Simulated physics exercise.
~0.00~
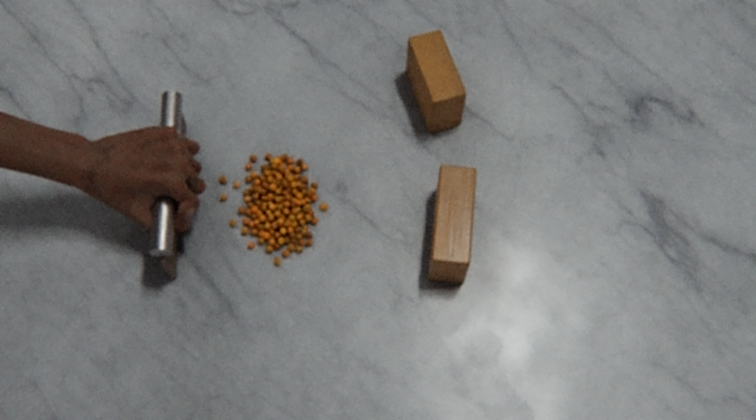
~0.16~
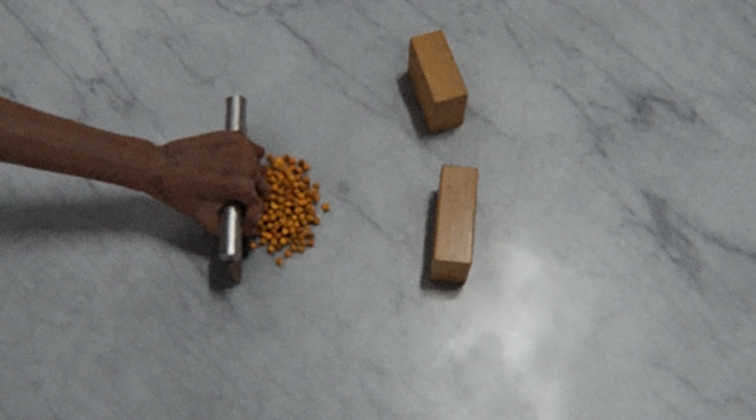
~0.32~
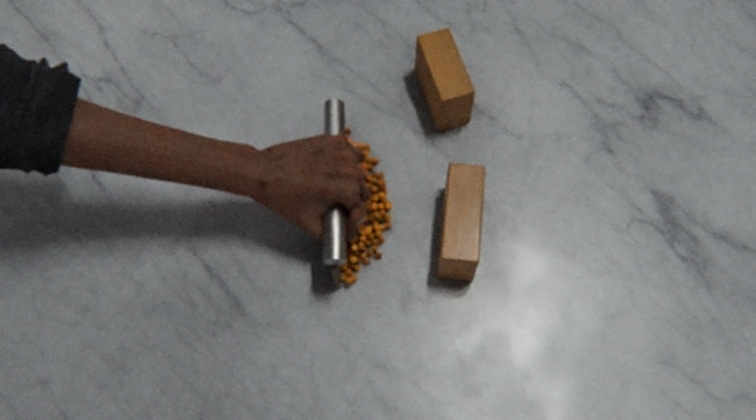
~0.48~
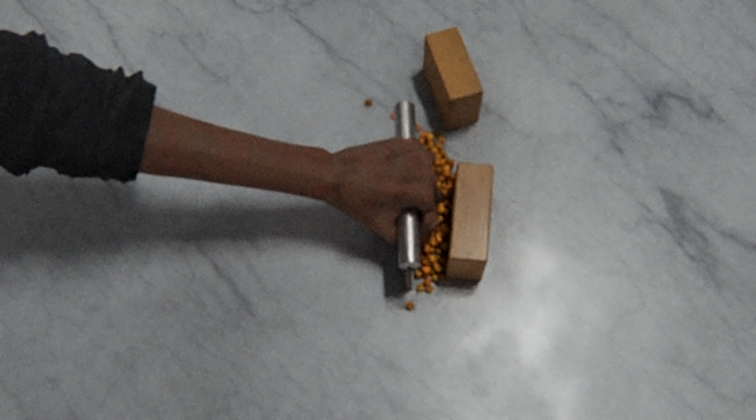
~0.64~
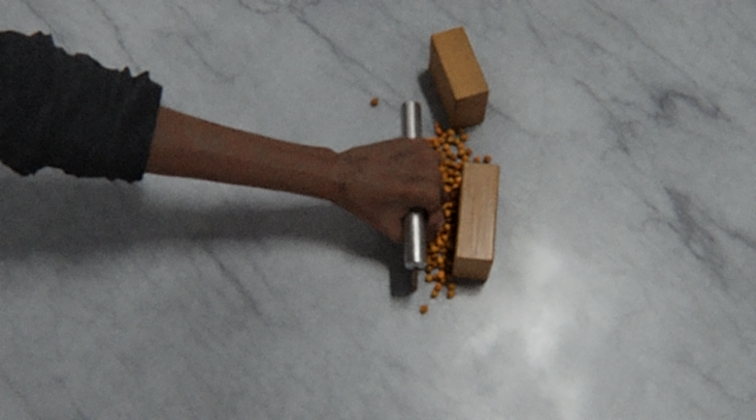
In the video, a hand holding a metal bar pushes a pile of small orange kernels rightwards across a marbled surface towards two wooden blocks, ending with most bunched against the nearer block and a few by the gap and around its near end.
